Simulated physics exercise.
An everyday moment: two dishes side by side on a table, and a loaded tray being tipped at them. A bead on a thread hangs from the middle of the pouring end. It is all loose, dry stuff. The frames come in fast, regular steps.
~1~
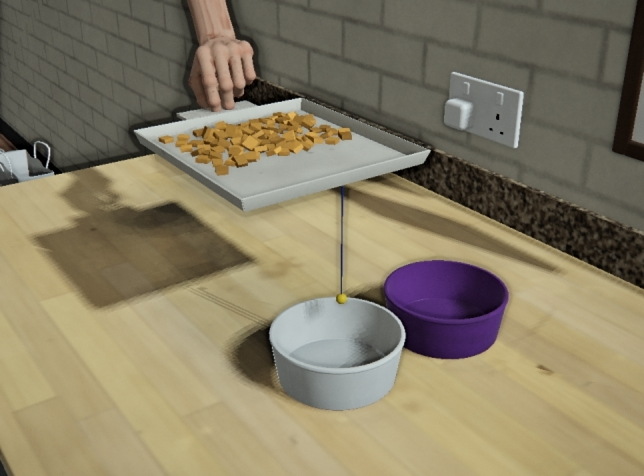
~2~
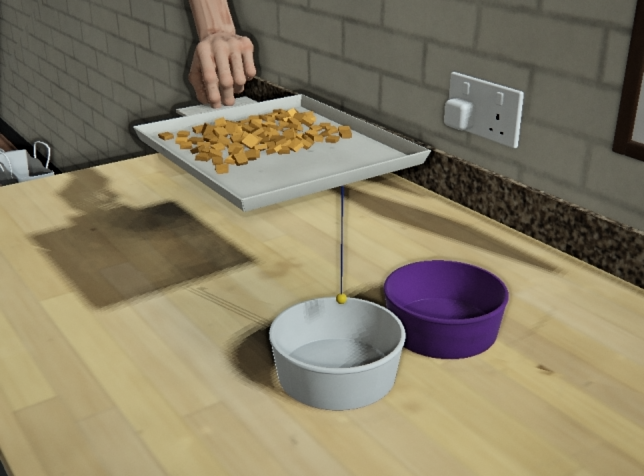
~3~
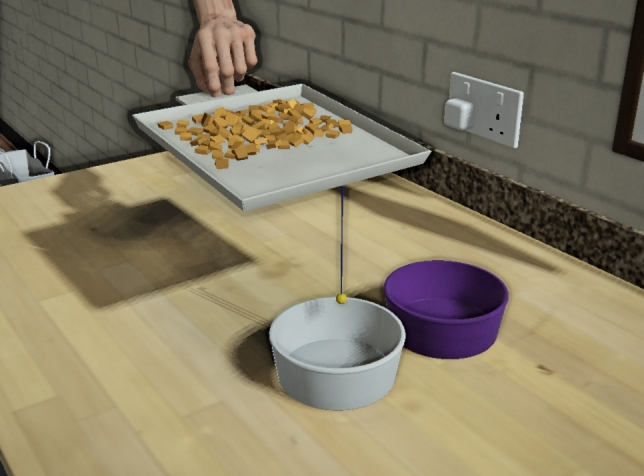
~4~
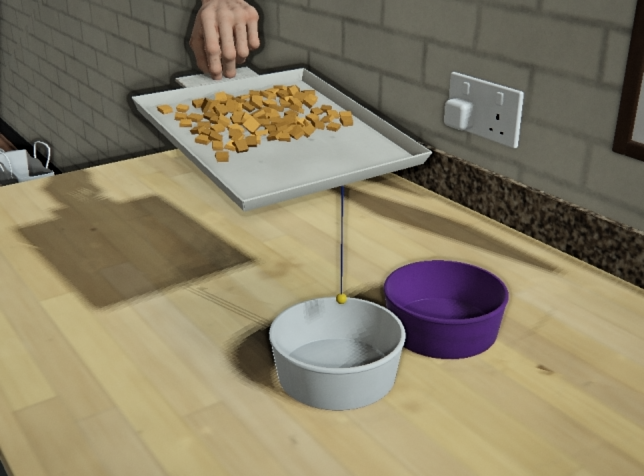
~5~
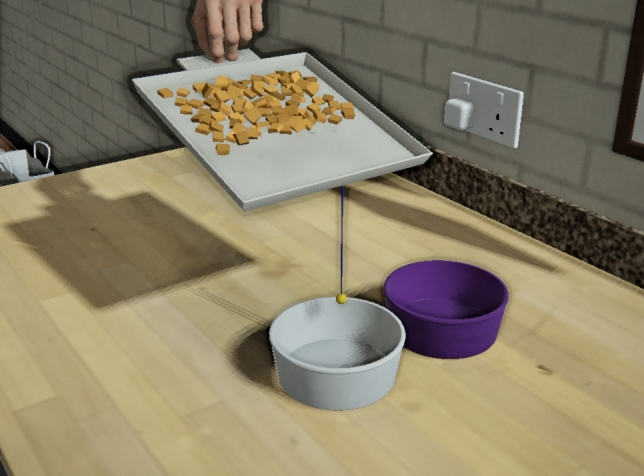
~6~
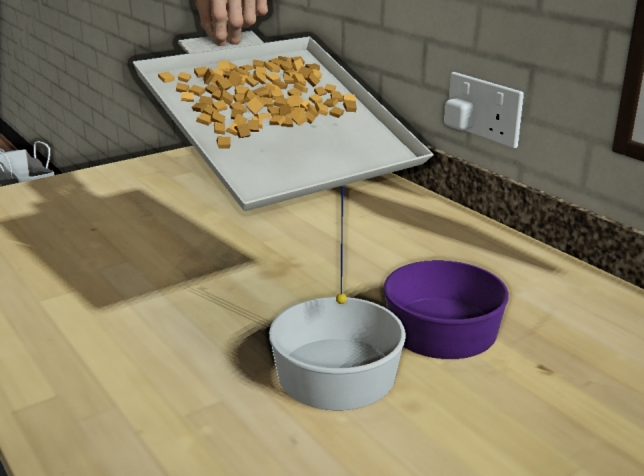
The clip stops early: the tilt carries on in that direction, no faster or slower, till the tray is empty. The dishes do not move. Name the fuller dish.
The left-hand dish gets more.
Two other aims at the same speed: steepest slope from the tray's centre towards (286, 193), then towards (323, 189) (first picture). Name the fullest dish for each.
In turn: Left; the left-hand dish.
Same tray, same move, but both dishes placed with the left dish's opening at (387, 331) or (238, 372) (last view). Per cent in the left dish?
About 60 and 10 per cent.
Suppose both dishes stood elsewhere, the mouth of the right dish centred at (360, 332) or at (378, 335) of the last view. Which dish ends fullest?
At the first place the right dish, at the second right.
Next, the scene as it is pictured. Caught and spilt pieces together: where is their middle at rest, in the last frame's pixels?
Around (379, 374).
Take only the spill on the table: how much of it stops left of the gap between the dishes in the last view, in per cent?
It comes to 30 per cent or so.
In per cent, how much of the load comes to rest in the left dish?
Roughly 50 in a hundred.
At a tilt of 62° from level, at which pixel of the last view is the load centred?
Around (345, 173).
Shortly afterwards, tray tipped steeply; the bulk on the tray; near a quarter in the air.
Next, tray tipped right over; near a quarter on the tray; near a quarter in the left dish; a little in the right dish; near a quarter outside both; near a quarter in the air.
Some moments later, tray tipped past a quarter turn; near half in the left dish; near a quarter in the right dish; near a third outside both.
In the end, tray tipped past a quarter turn; near half in the left dish; near a quarter in the right dish; near a third outside both.
